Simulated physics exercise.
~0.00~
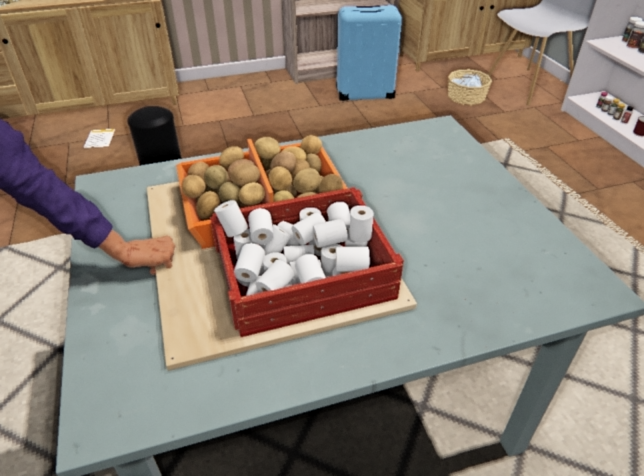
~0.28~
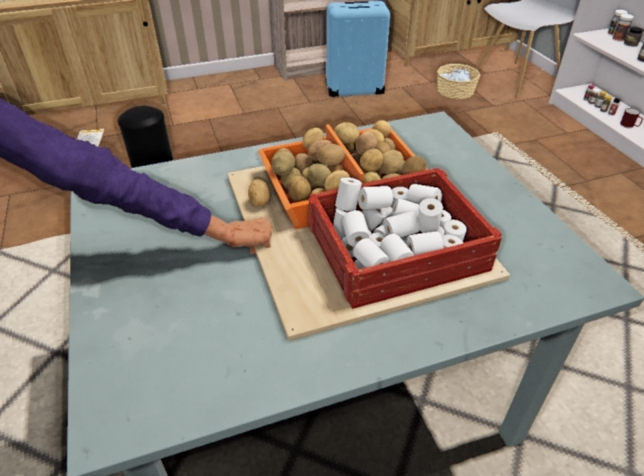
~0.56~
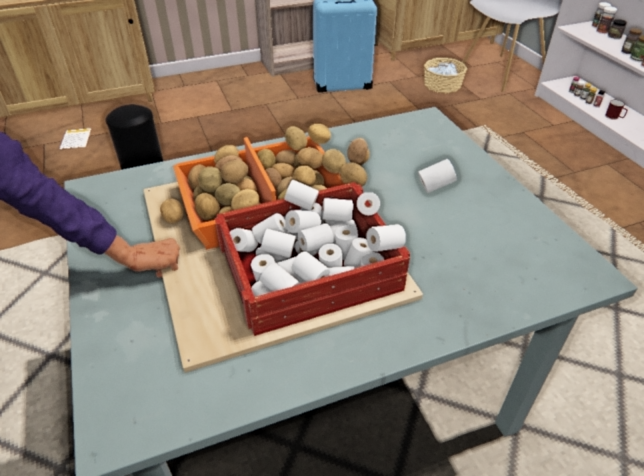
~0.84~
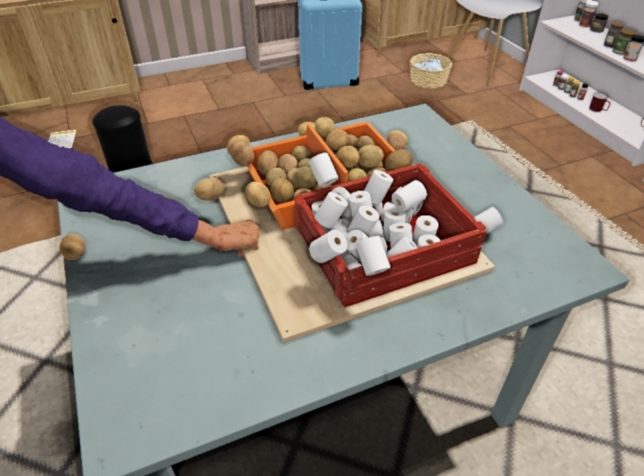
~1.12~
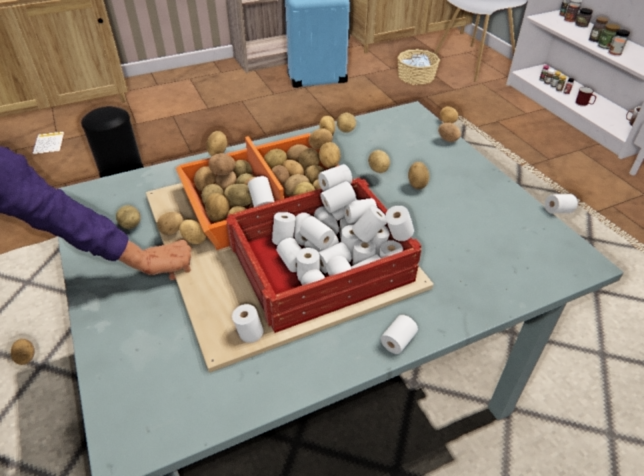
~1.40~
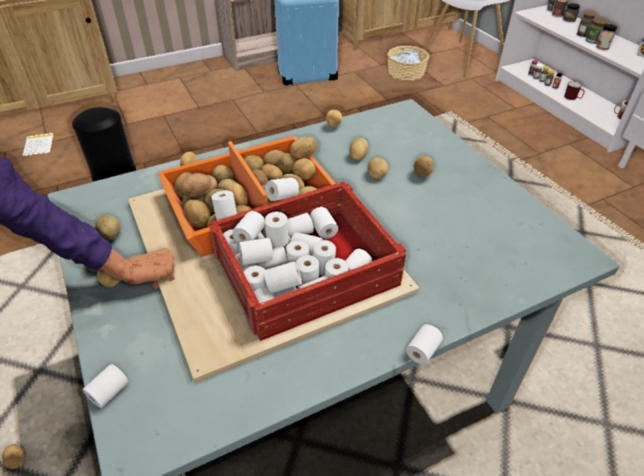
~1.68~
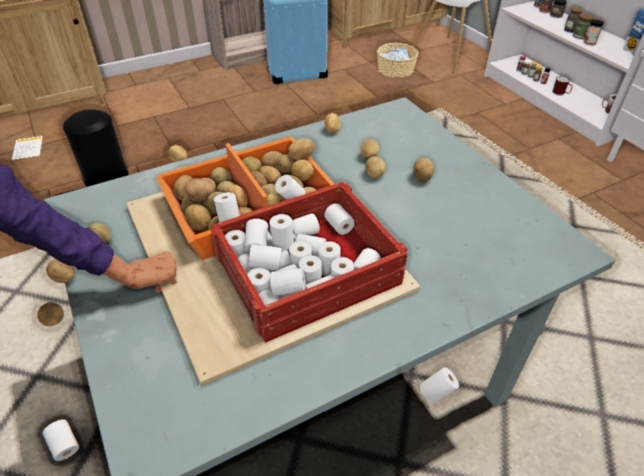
A purple-sleeved arm shook a wooden board right and left across a table, and potatoes and white paper rolls tumbled from its orange and red containers. The board stopped on the left, with most pieces still inside and others scattered on the table and floor.
